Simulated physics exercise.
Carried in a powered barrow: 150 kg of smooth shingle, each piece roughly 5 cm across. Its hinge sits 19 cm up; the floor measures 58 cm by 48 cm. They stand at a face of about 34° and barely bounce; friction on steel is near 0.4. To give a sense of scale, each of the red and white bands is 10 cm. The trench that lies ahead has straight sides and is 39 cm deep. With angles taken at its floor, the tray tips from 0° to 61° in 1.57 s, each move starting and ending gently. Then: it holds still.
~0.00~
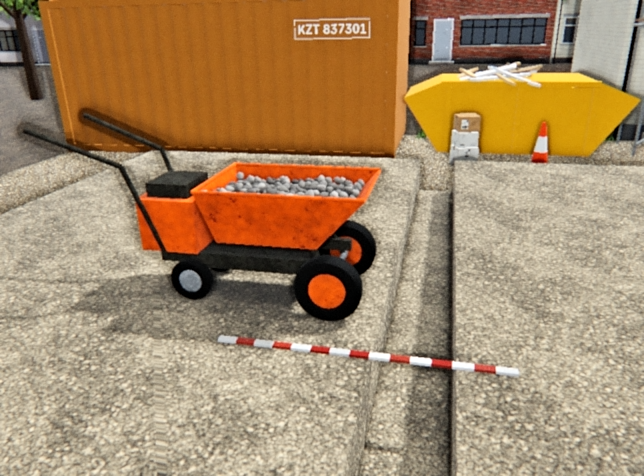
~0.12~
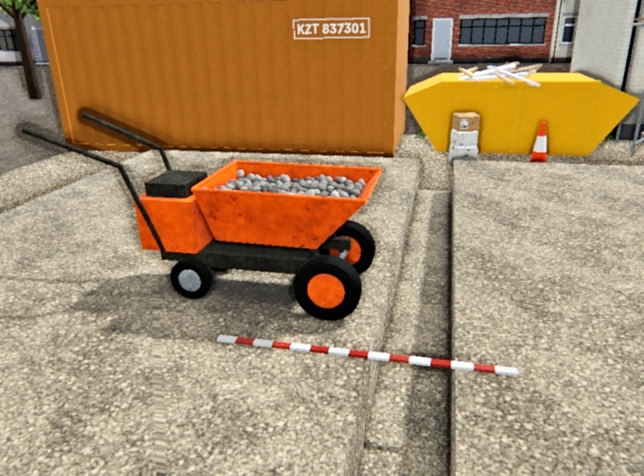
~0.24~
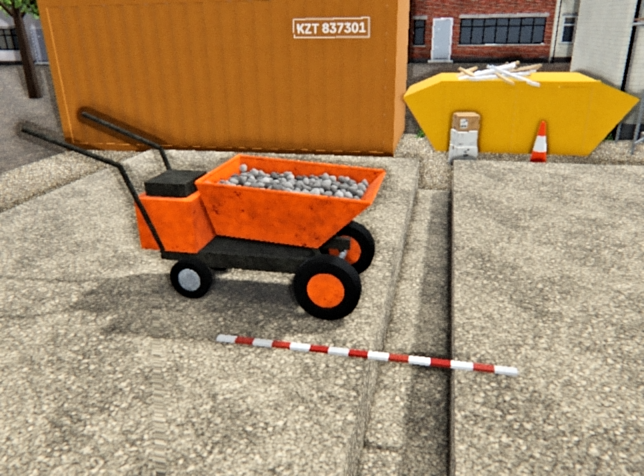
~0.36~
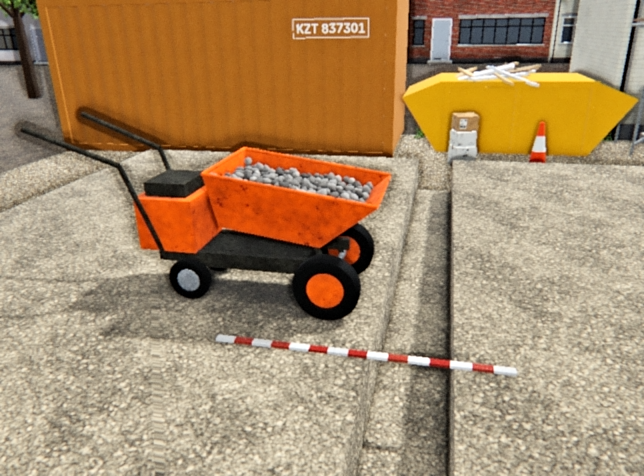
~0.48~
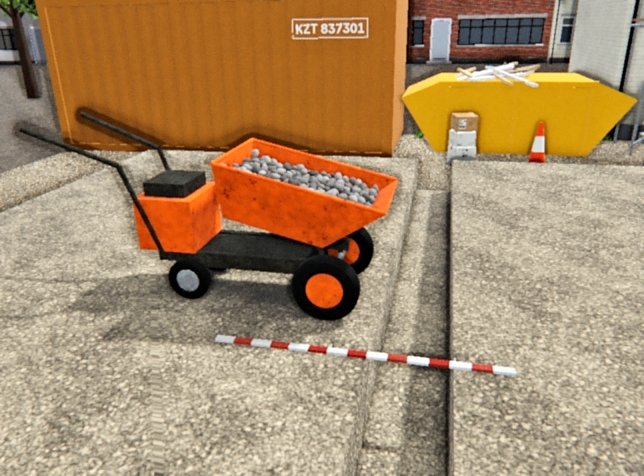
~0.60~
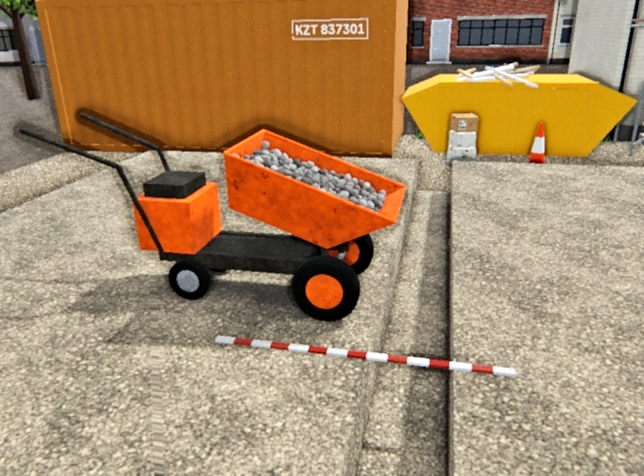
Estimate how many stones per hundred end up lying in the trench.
44 %.
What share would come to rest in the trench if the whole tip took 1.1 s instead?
It would be near 40 percent.
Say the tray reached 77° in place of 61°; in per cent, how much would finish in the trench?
Then close to 40 per cent.
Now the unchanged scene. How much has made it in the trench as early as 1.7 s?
About 10%.
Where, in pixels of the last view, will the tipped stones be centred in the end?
The resting stones are centred at roughly (470, 305).
After 1.2 s the floor is at 52°; 100 % in the tray; the foremost stones are at (426, 248).
After 1.7 s the floor is at 61°; 61 % in the tray, 9 % in the trench, 30 % past the trench; the foremost stones are at (523, 309).
After 2.0 s the floor is at 61°; 30 % in the tray, 15 % in the trench, 55 % past the trench; the foremost stones are at (613, 316).
After 4.0 s the floor is at 61°; 0 % in the tray, 44 % in the trench, 56 % past the trench; the foremost stones are past the picture's edge.
